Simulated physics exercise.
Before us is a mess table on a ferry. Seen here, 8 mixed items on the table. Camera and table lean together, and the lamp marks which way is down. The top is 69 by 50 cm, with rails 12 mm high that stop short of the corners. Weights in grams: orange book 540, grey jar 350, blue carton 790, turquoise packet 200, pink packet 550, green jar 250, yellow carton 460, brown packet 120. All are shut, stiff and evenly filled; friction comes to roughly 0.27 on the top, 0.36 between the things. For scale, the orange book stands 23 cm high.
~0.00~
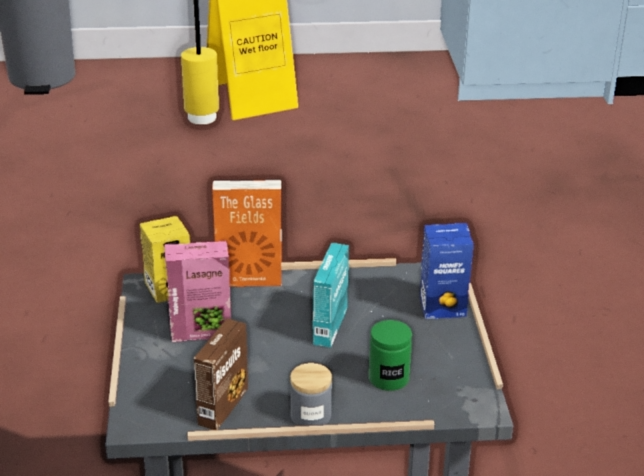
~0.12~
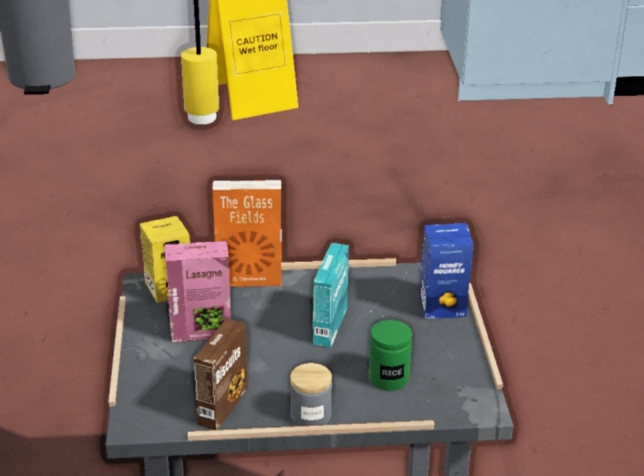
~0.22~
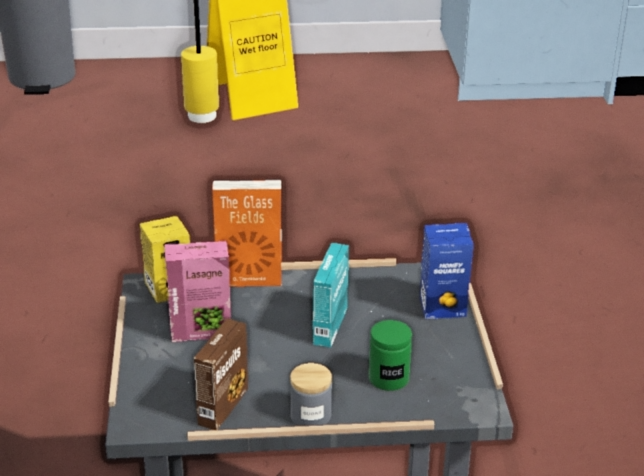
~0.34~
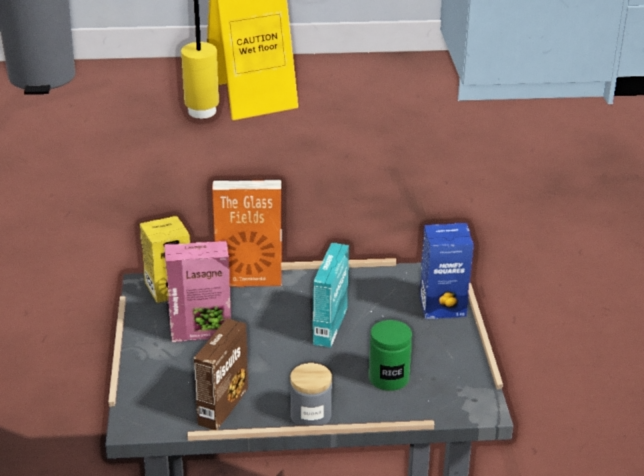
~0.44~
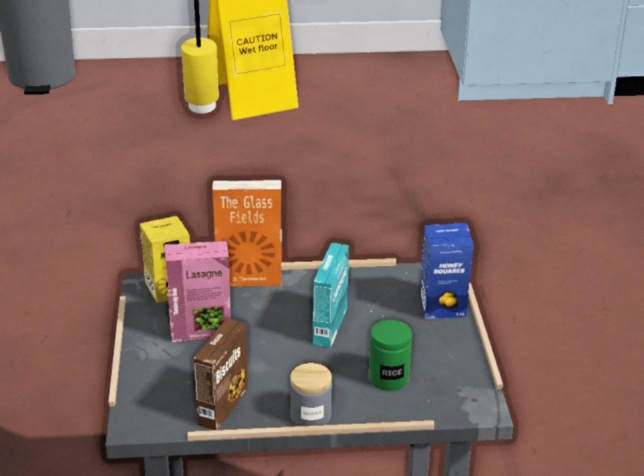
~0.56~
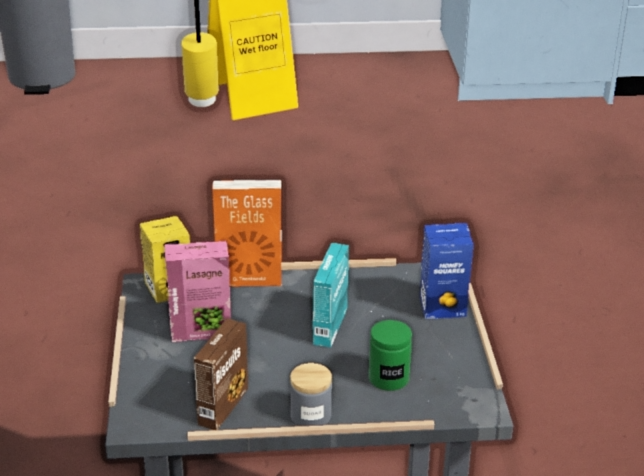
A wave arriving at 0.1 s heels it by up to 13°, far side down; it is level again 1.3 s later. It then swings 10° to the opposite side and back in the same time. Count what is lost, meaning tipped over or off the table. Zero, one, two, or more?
In all, just one.
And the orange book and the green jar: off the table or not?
The orange book finishes off the table; the green jar ends on the table.
Around 0.96 s, heel 10°, far side down; orange book now off the table.
Around 1.16 s, heel 4°, far side down.
Around 1.26 s, heel 1°, far side down.
Finally (3.2 s), off the table, orange book; the other 7 still in place (within 5 cm). In the last view, orange book near (257, 429), grey jar near (311, 396).
